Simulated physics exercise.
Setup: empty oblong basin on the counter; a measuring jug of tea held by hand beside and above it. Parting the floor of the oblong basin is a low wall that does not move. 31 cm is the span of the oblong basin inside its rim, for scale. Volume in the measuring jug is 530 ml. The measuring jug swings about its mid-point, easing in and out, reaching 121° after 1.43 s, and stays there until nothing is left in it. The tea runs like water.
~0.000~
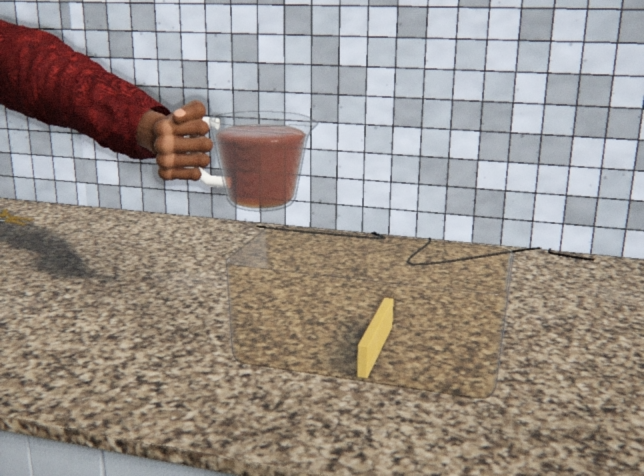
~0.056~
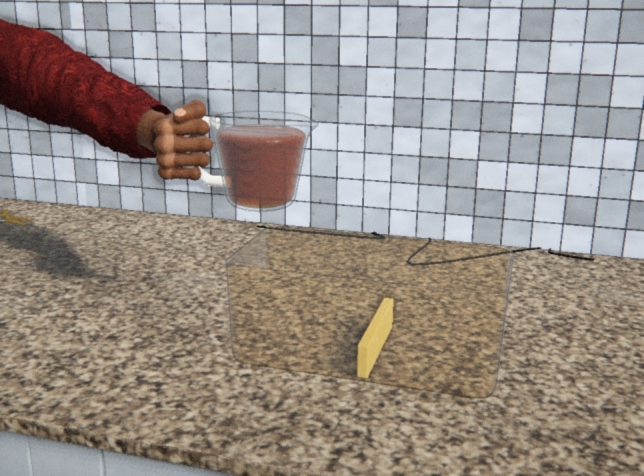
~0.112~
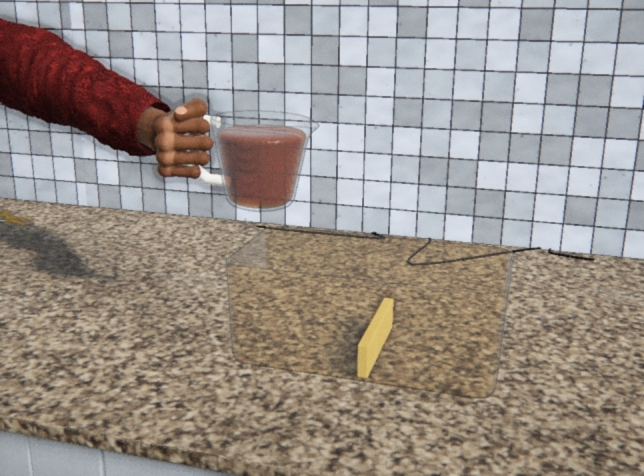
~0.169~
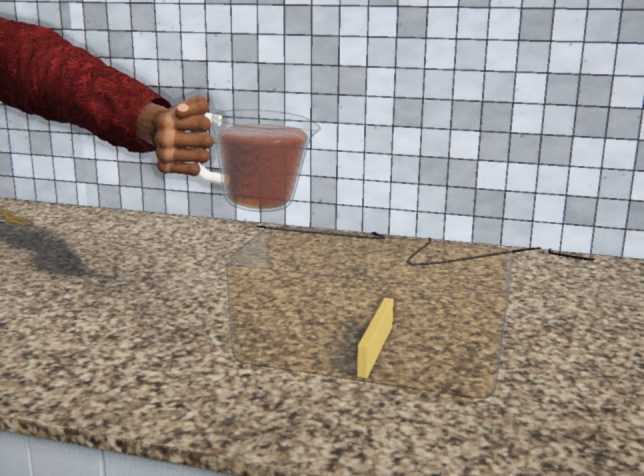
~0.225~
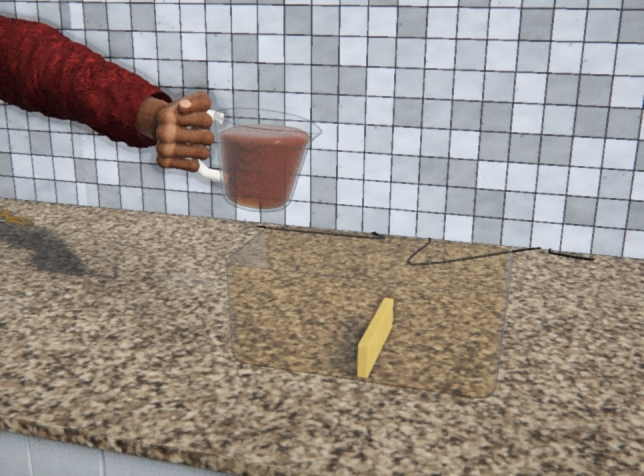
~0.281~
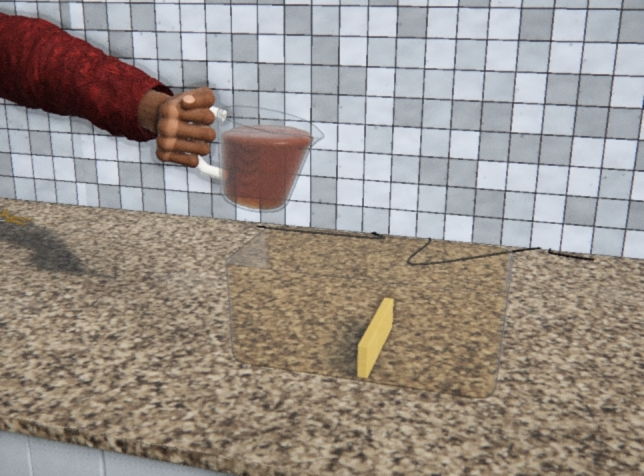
A hand in a red sleeve held a clear jug of reddish-brown liquid above a see-through basin with a low yellow wall inside, then slowly tilted the jug slightly to the right.
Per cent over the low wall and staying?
26 per cent.
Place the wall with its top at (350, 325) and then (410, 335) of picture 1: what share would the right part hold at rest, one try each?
It comes to 70 per cent, and then 10 per cent.
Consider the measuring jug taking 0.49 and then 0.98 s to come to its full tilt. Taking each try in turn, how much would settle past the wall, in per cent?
Around 15 per cent first, around 20 per cent next.
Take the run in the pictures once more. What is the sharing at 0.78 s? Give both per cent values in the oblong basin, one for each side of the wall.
10 per cent left and 10 right, roughly.
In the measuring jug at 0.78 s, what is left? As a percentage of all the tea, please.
At that time about 62 in a hundred parts are still held.
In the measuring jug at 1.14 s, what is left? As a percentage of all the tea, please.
About 4 per cent.
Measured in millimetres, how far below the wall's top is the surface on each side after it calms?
Left: Roughly 22 mm; right: Roughly 32 mm.
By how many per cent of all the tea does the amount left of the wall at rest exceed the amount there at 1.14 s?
It comes to some 5 per cent.
Then, 0.78 s in, the tilt is 69° and 61 per cent is still to pour, 10 is left of the wall and 9 right of it.
Then, 1.14 s in, the tilt is 109° and 4 per cent is still to pour, 68 is left of the wall and 24 right of it.
Then, 1.52 s in, the tilt is 121° and 0 per cent is still to pour, 73 is left of the wall and 26 right of it.
Then, 1.93 s in, the tilt is 121° and 0 per cent is still to pour, 73 is left of the wall and 26 right of it.
Finally, 73 per cent lies left of the wall, 26 right of it and 1 outside.
